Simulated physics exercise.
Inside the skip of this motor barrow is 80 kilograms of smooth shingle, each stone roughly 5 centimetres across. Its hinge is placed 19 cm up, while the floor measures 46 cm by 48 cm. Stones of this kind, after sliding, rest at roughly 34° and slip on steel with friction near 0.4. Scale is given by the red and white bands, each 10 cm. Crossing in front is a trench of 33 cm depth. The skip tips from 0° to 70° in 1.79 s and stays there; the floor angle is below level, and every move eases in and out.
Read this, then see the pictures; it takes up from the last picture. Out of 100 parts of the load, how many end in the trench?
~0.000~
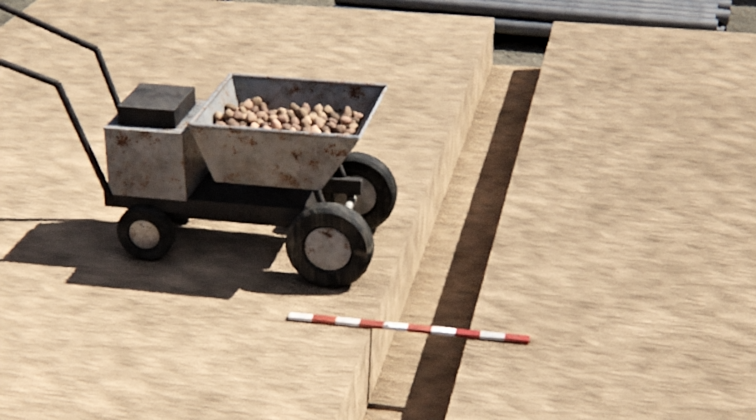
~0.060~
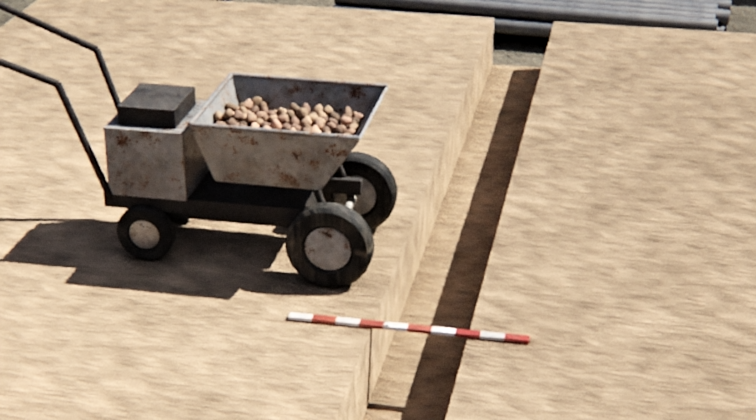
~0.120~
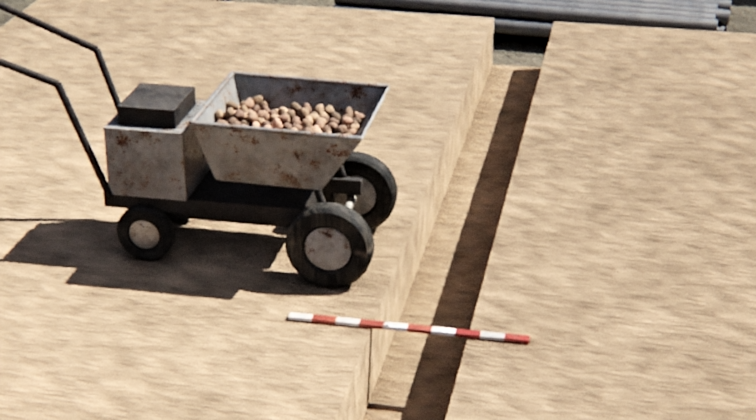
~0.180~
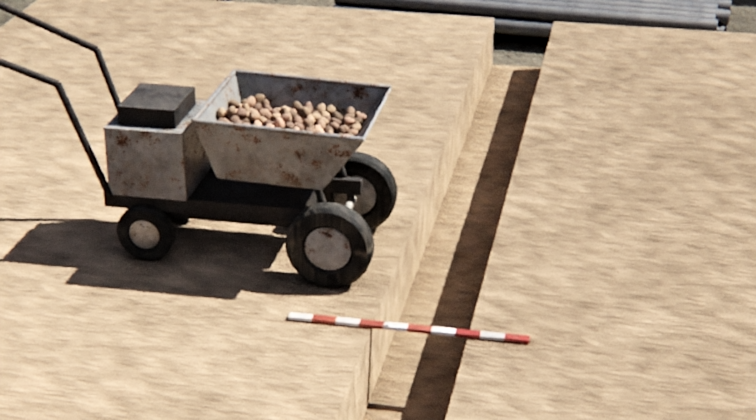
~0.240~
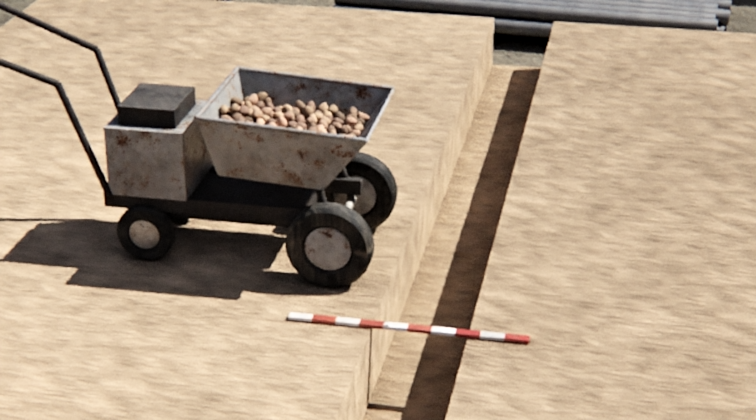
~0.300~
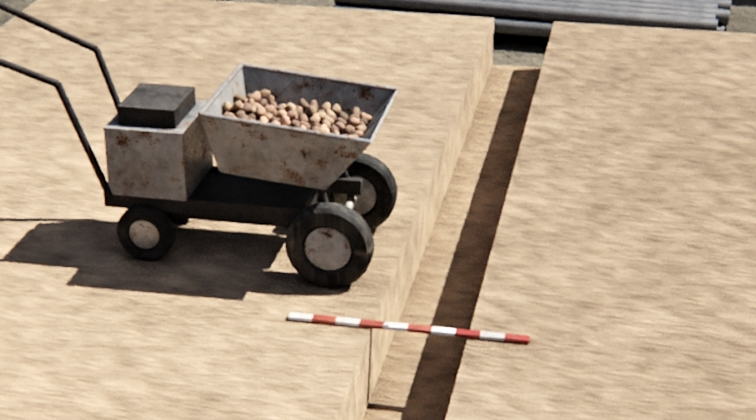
Some 44 out of 100.
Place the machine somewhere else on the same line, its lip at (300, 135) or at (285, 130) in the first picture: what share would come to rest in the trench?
First spot about 100, second spot about 100 per cent.
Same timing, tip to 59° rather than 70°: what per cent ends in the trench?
It would be close to 35 percent.
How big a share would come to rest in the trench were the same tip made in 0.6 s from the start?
In that case, around 20%.
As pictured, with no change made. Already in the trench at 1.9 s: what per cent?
Something like 10 in a hundred.
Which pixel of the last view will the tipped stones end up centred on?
Roughly at (503, 267).
After 1.3 s the floor is at 59°; 100 % in the skip; the foremost stones are at (458, 196).
After 1.9 s the floor is at 70°; 49 % in the skip, 9 % in the trench, 42 % past the trench; the foremost stones are at (586, 286).
After 2.2 s the floor is at 70°; 24 % in the skip, 18 % in the trench, 58 % past the trench; the foremost stones are at (643, 292).
After 4.2 s the floor is at 70°; 0 % in the skip, 44 % in the trench, 56 % past the trench; the foremost stones are at (661, 285).
